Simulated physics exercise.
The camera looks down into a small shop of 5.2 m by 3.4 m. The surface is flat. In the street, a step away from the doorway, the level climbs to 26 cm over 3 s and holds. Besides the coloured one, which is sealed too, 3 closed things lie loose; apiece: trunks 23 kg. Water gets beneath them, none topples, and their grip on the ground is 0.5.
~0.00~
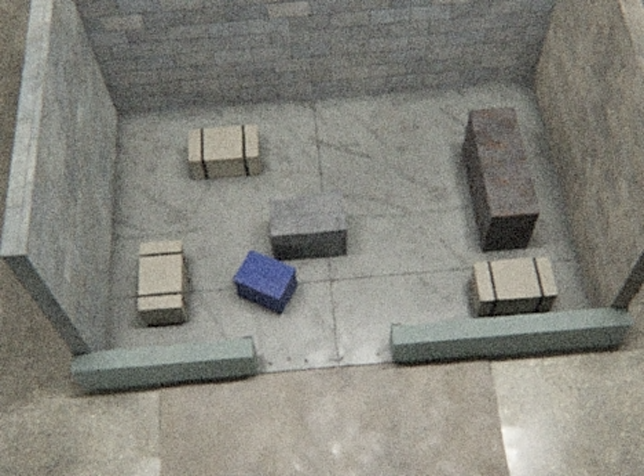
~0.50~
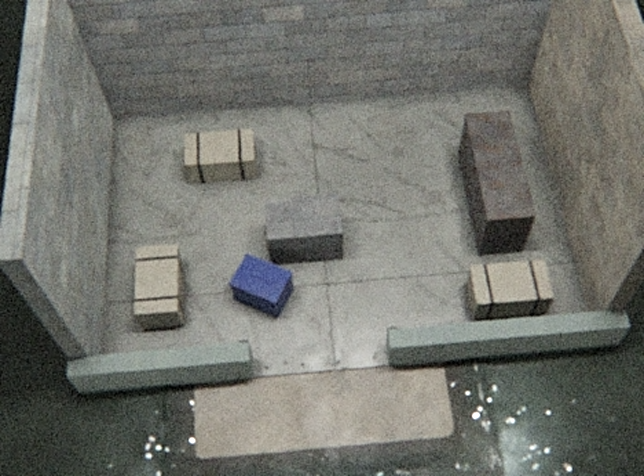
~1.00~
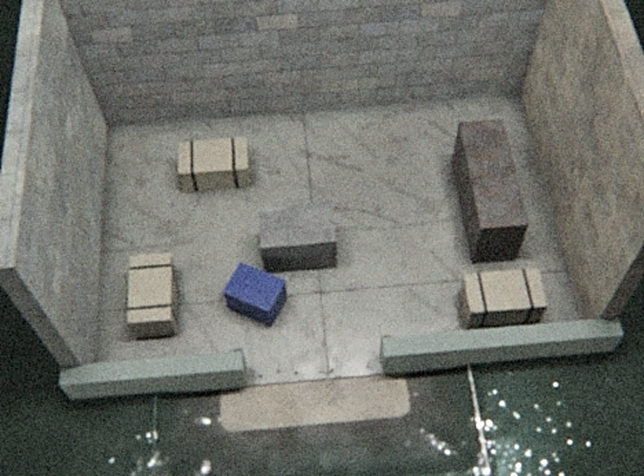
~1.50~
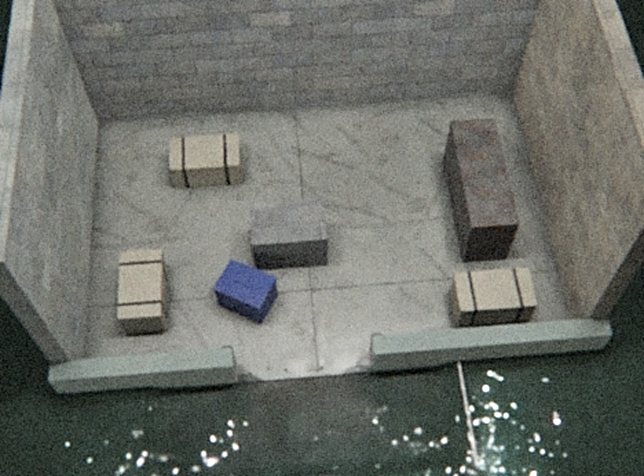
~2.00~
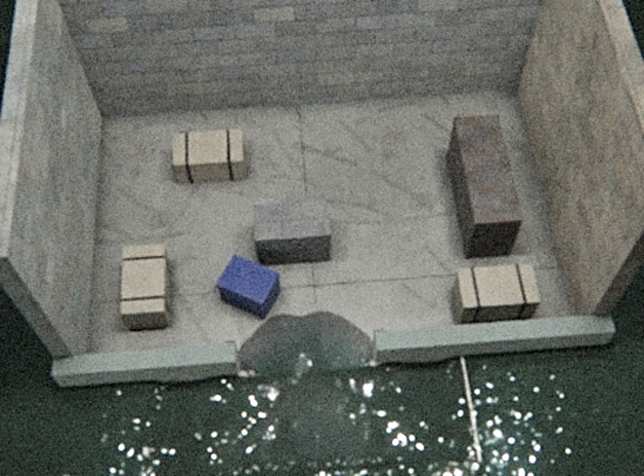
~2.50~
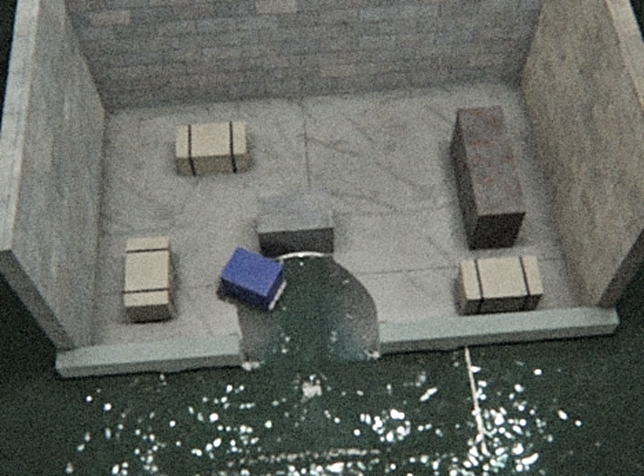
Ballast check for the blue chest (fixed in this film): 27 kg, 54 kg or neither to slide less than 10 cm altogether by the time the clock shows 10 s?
Verdict: Neither load is enough.
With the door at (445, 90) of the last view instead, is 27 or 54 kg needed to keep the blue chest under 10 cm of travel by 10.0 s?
Then only the larger load is enough.
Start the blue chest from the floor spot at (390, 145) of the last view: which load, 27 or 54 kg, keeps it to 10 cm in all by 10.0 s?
Only the larger holds.
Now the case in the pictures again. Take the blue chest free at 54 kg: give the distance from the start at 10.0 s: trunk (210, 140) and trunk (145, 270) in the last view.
In that order: 100 cm, 200 cm.
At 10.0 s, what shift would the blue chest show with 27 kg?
Roughly 150 cm.
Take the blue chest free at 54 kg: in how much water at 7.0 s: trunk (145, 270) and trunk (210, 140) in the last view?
About 6 and 6 cm.
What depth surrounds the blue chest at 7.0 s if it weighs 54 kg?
Roughly 11 cm.
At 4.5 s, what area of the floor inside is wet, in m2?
About 9.0 m2.
After 3.5 s the blue chest would be 22 cm from its start with 27 kg and 0 cm from its start with 54 kg; 13 cm of water round it then.
After 4.5 s the blue chest would be 87 cm from its start with 27 kg and 21 cm from its start with 54 kg; 12 cm of water round it then.
After 7.0 s the blue chest would be 104 cm from its start with 27 kg and 36 cm from its start with 54 kg; 11 cm of water round it then.
After 10.0 s the blue chest would be 155 cm from its start with 27 kg and 36 cm from its start with 54 kg; 11 cm of water round it then.
